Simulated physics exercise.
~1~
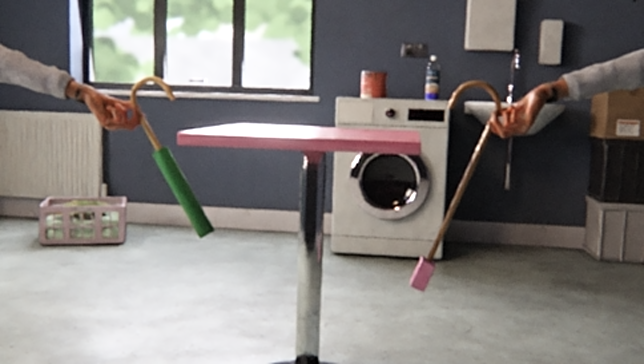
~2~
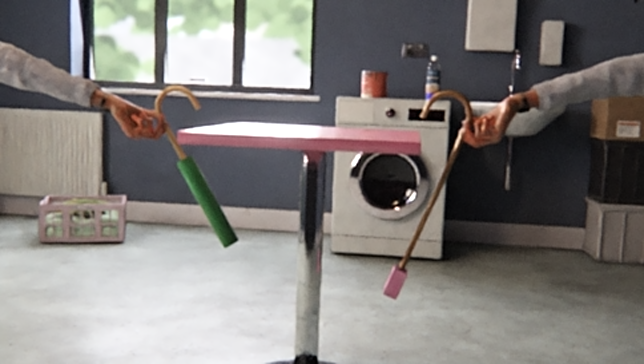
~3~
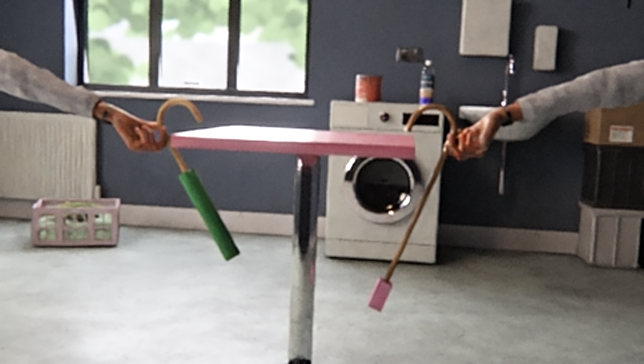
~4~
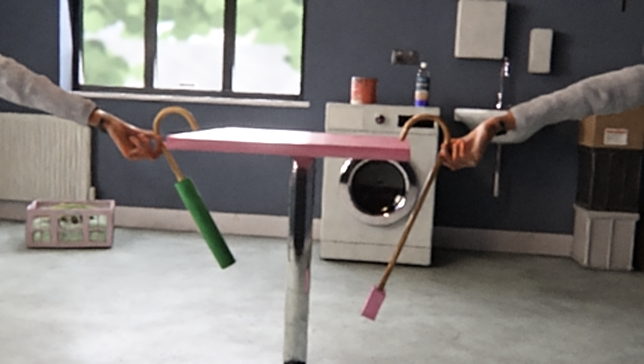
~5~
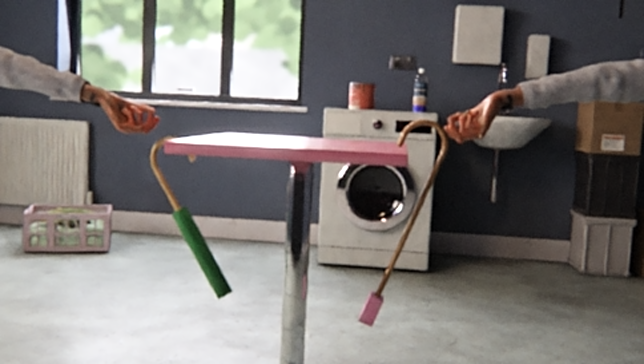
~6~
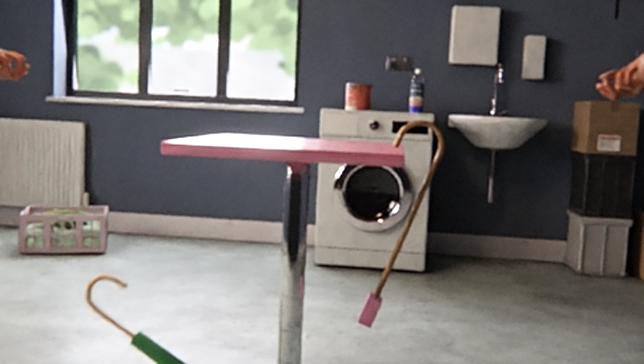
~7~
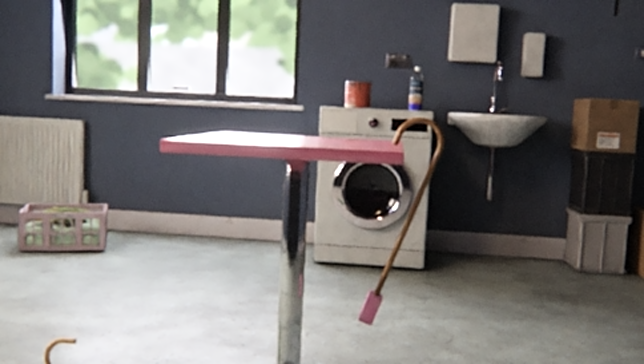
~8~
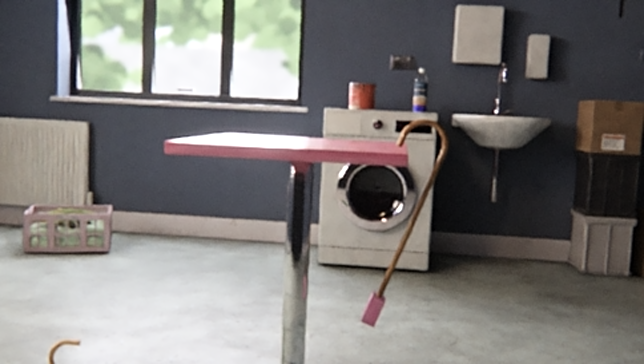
Two hands hook a green umbrella and pink brush on a table; only the brush stays.
